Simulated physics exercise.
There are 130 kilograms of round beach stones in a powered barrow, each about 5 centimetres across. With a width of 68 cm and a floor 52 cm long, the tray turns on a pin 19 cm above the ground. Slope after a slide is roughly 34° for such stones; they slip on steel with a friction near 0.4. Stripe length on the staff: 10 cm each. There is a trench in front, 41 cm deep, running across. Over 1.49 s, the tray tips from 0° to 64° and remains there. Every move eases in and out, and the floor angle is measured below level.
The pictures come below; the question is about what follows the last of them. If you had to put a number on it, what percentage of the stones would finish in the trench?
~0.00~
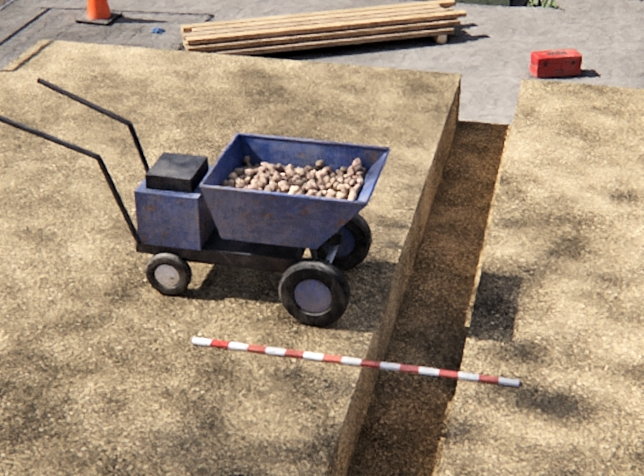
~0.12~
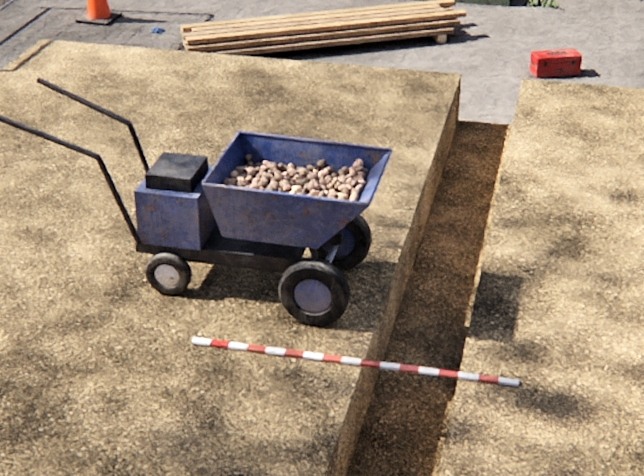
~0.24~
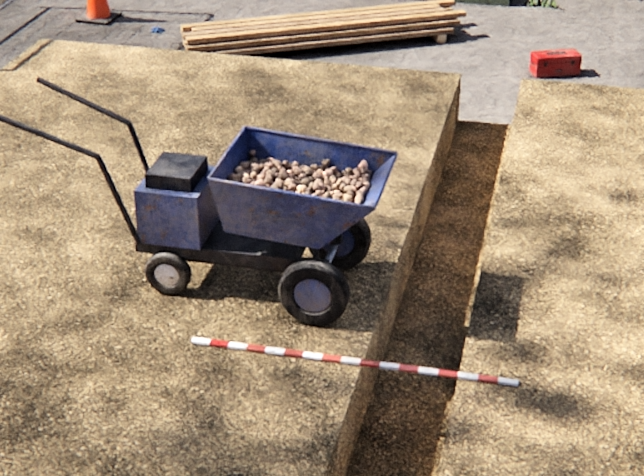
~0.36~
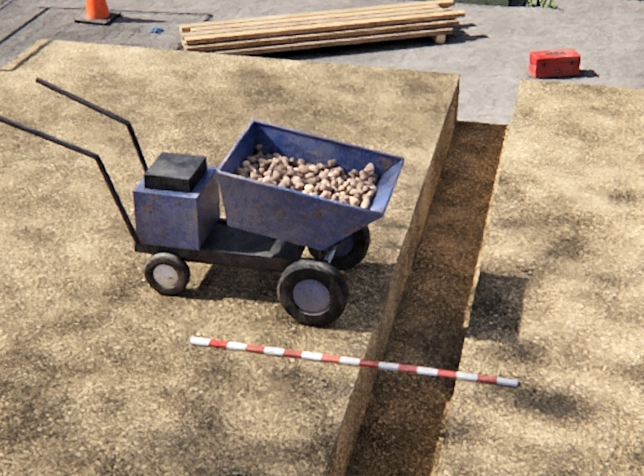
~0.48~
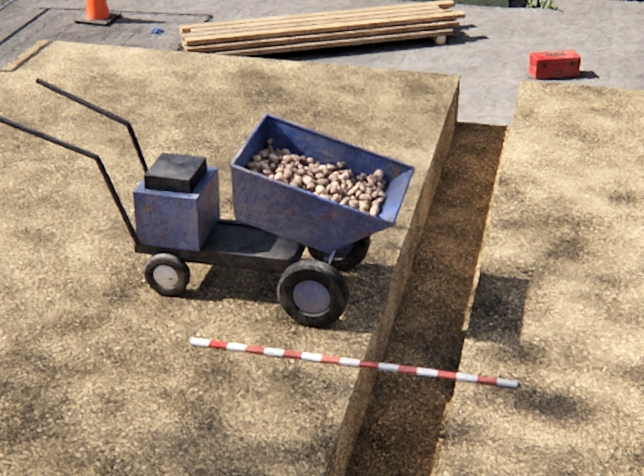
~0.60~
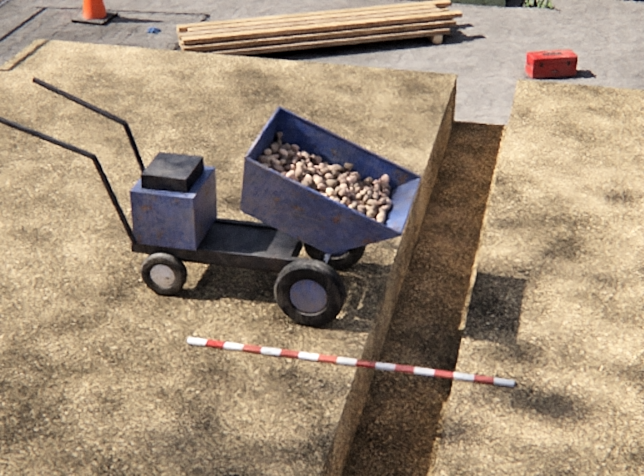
I'd put it at about 59 percent.
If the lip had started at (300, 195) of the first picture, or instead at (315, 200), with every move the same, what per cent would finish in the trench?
First spot about 100, second spot about 100 per cent.
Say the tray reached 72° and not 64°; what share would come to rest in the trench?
Roughly 60%.
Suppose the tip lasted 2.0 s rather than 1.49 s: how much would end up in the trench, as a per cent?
Close to 65 per cent then.
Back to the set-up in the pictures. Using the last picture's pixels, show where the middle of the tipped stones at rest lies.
I'd put it close to (455, 355).
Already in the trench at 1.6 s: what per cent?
By that moment, roughly 15 per cent of the load.
After 1.1 s the floor is at 54°; 100 % in the tray; the foremost stones are at (423, 263).
After 1.6 s the floor is at 64°; 66 % in the tray, 16 % in the trench, 19 % past the trench; the foremost stones are at (521, 317).
After 1.9 s the floor is at 64°; 33 % in the tray, 28 % in the trench, 40 % past the trench; the foremost stones are at (592, 326).
After 3.9 s the floor is at 64°; 0 % in the tray, 59 % in the trench, 41 % past the trench; the foremost stones are at (638, 330).
